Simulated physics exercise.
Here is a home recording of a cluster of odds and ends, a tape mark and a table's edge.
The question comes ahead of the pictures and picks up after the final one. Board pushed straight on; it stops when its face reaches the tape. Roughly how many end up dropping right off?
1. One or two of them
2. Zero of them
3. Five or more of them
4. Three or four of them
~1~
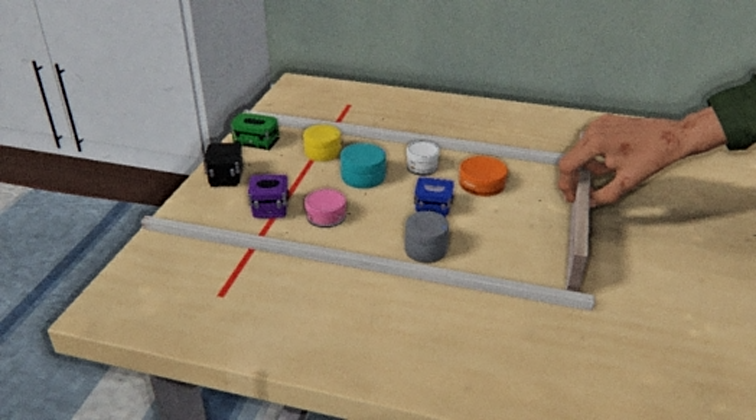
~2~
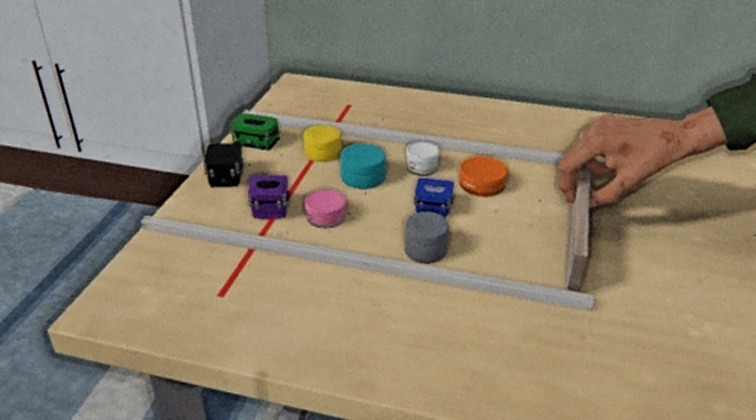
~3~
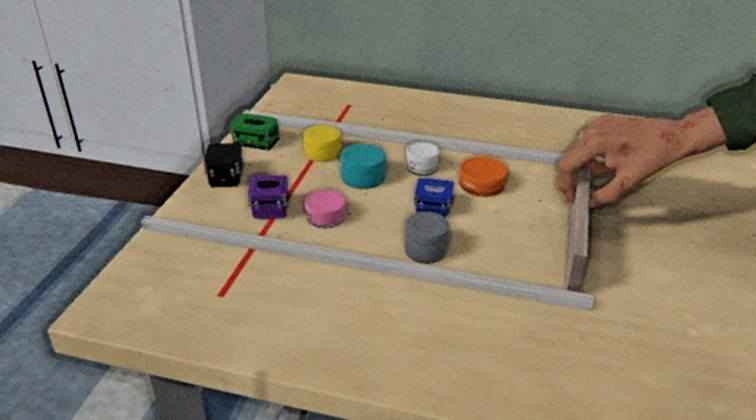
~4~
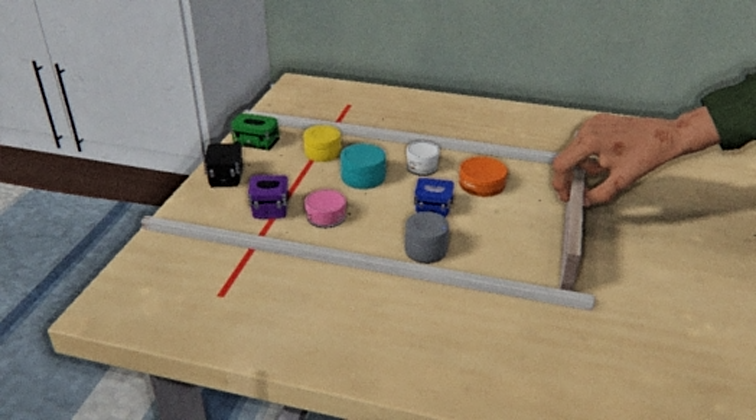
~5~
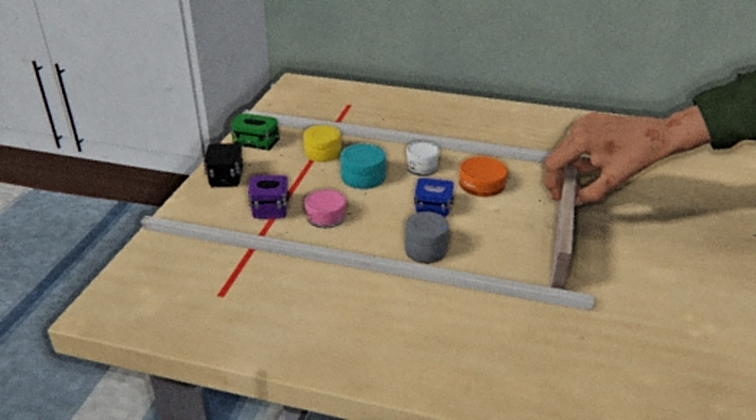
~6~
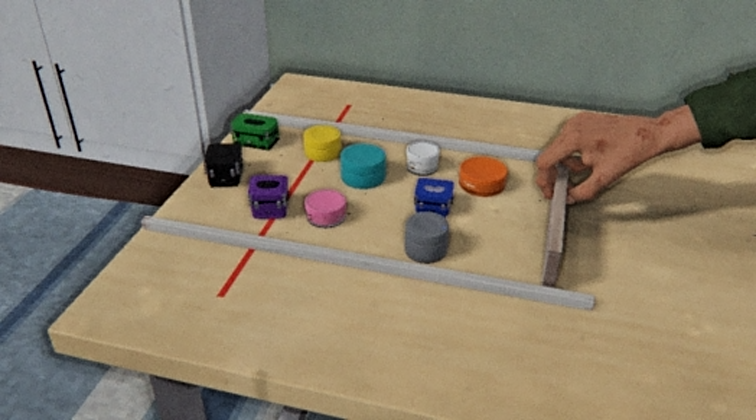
The answer is 2.
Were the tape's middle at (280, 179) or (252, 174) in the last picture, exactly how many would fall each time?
So that's 0 for the first and 2 for the second.
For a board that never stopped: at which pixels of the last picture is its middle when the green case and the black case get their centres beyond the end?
First near (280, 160), second near (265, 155).
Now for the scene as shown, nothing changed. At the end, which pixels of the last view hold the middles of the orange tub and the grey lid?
Same order as the question: First (290, 151), second (247, 212).
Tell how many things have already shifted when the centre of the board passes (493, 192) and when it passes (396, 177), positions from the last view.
Counts: 1 and 5.
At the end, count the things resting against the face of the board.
5 in contact.
Soon after, none off yet; black case at rest near (225, 165); green case at rest near (255, 132); purple case at rest near (269, 197).
In the end, the number that fall off is zero.
